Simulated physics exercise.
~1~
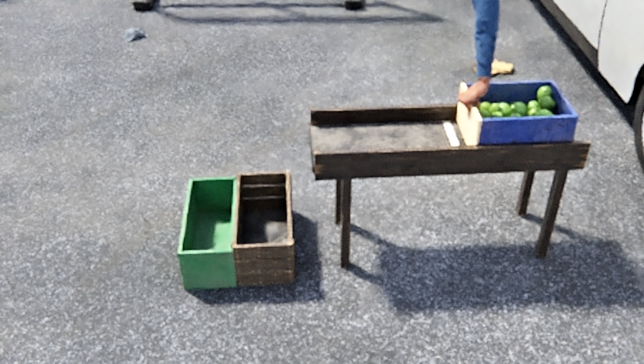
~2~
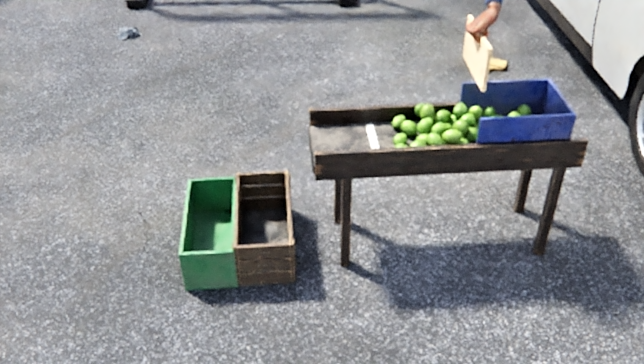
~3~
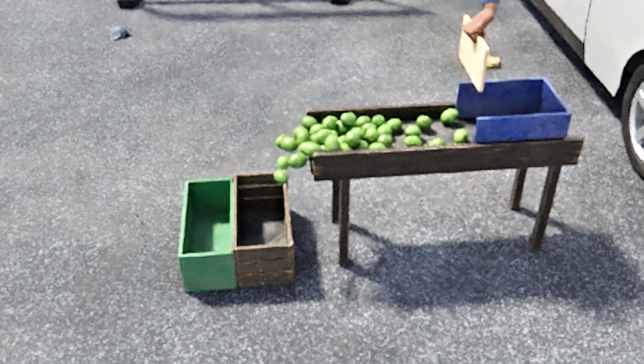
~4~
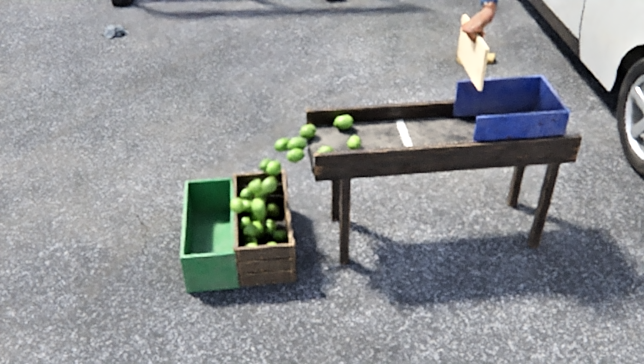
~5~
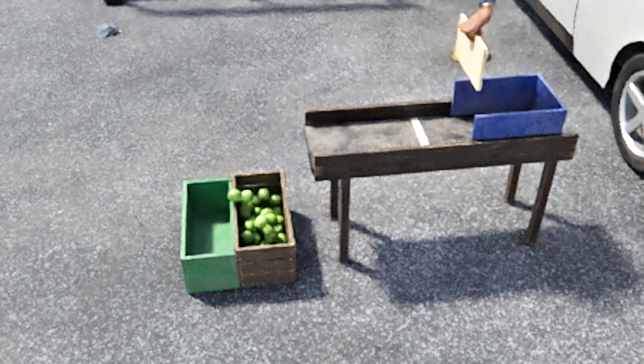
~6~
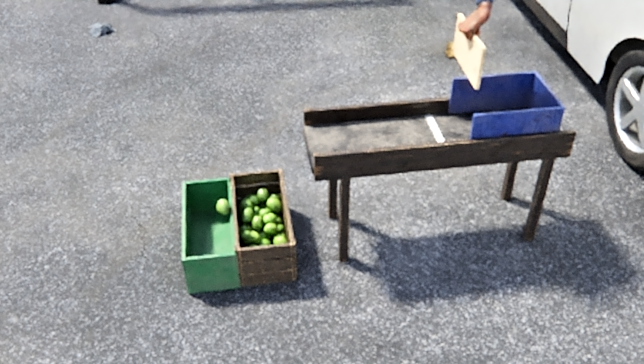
Green fruit rolls left off the belt, nearly all landing in the black bin, one in the green tub.
